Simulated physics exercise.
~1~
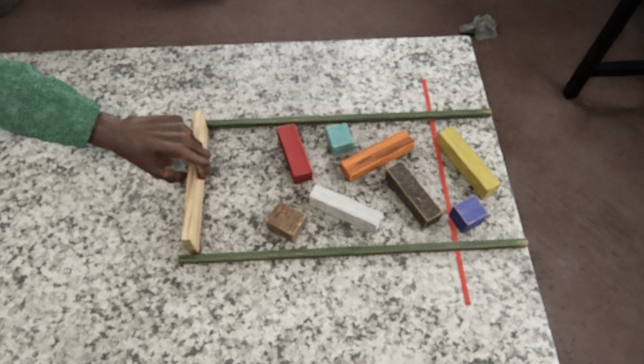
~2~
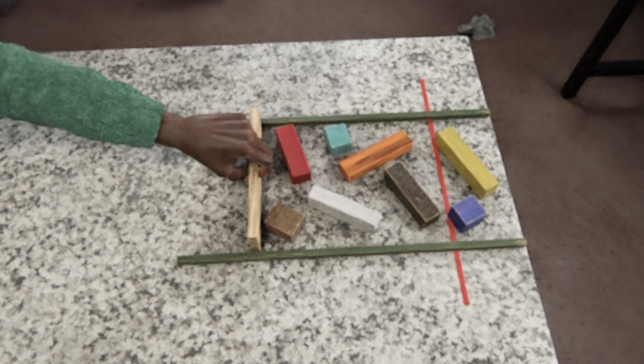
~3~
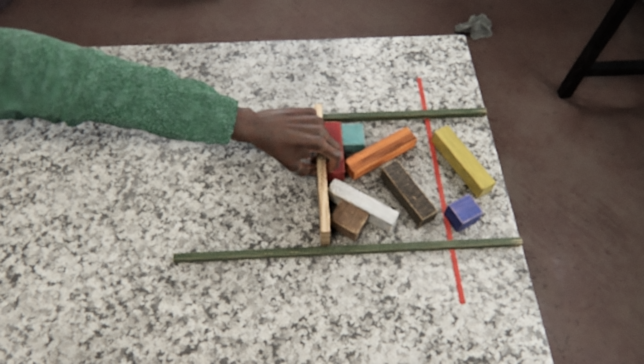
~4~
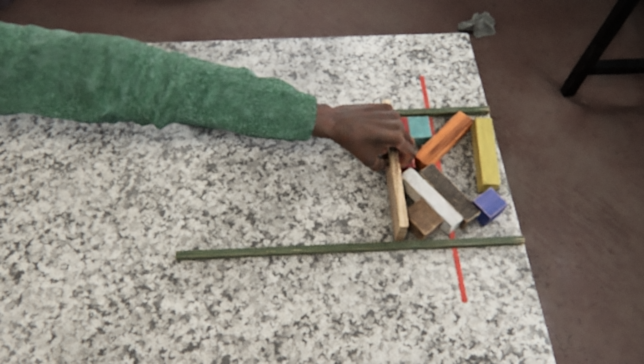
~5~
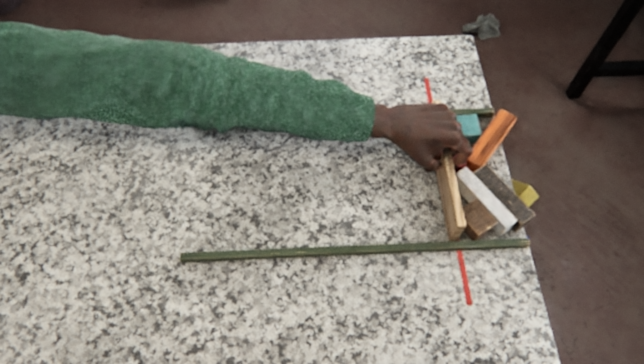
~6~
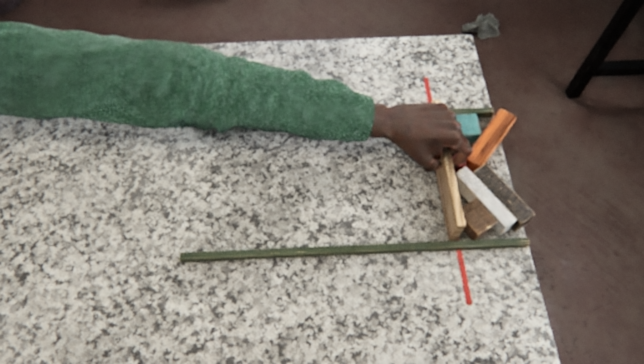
A hand pushes a board right, sweeping blocks together until yellow and blue ones drop off.
